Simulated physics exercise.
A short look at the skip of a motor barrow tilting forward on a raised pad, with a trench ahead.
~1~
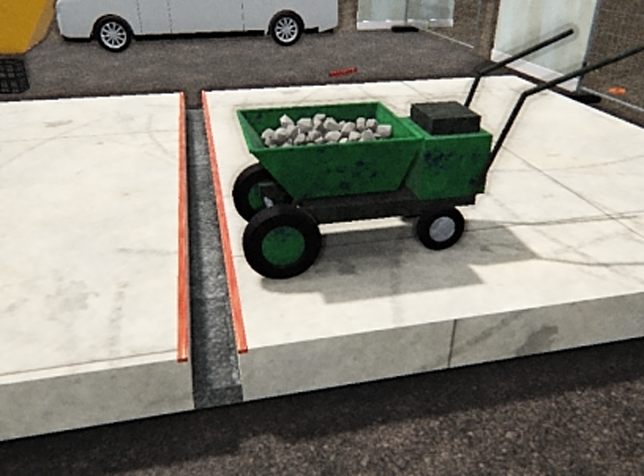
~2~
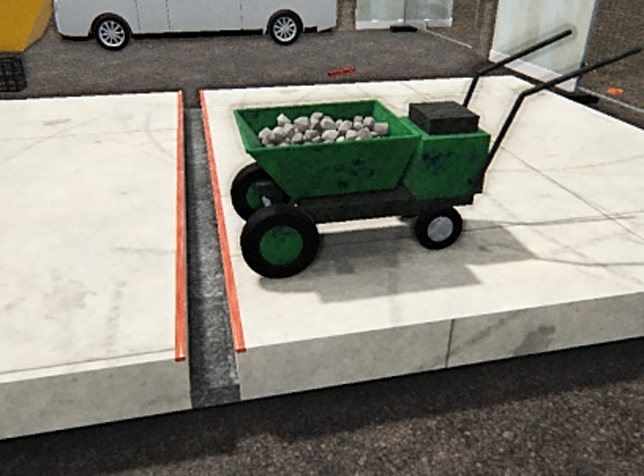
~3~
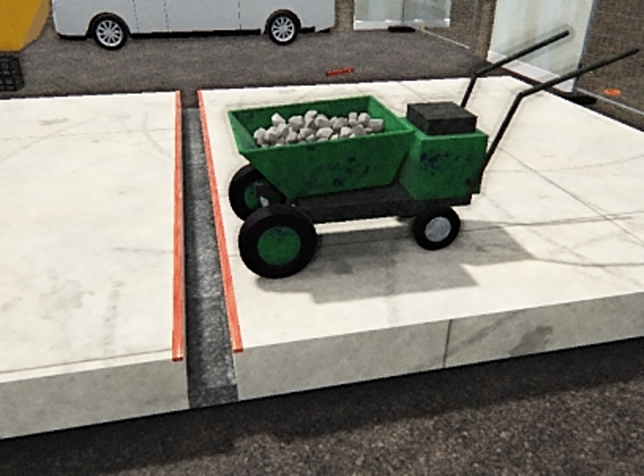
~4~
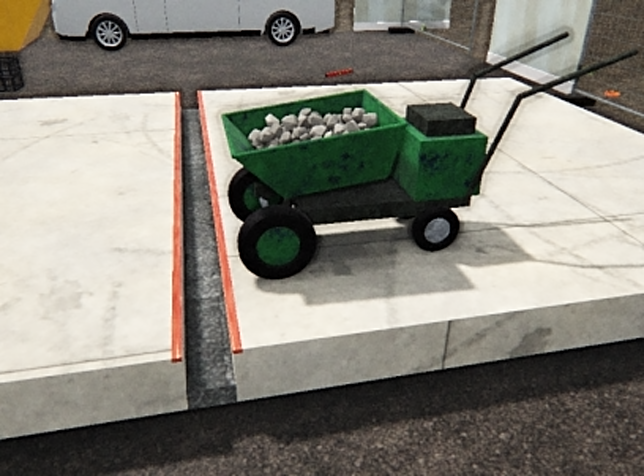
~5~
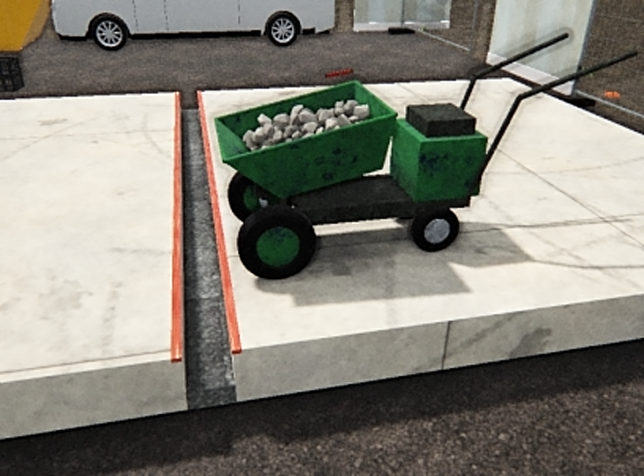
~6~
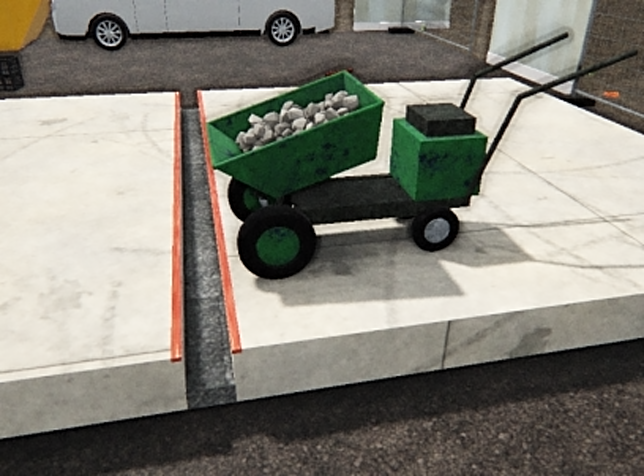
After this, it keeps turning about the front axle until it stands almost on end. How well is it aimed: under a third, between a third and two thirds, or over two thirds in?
The trench ends with under a third of it.
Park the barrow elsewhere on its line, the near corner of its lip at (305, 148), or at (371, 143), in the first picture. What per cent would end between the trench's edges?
Near 70 % and 50 %.
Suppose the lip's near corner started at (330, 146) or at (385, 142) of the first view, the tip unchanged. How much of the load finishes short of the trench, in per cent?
In turn 10 and 60 in a hundred.
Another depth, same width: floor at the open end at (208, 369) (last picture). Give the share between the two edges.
Near 0 %.
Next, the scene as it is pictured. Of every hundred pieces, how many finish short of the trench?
Close to 0 per cent.
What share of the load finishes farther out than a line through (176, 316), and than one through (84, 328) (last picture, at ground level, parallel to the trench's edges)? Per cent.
In turn 90 and 30 in a hundred.
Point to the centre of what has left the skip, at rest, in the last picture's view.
Near (123, 257).
Just after the last frame, skip tipped steeply; every one in the skip.
A moment on, skip tipped right over; roughly two thirds in the skip; roughly a third beyond it; just a few falling.
Further on, skip tipped right over; about a tenth in the skip; just a few in or heaped over the trench; almost all beyond it.
When it is over, skip tipped right over; about a tenth in the skip; just a few in or heaped over the trench; almost all beyond it.
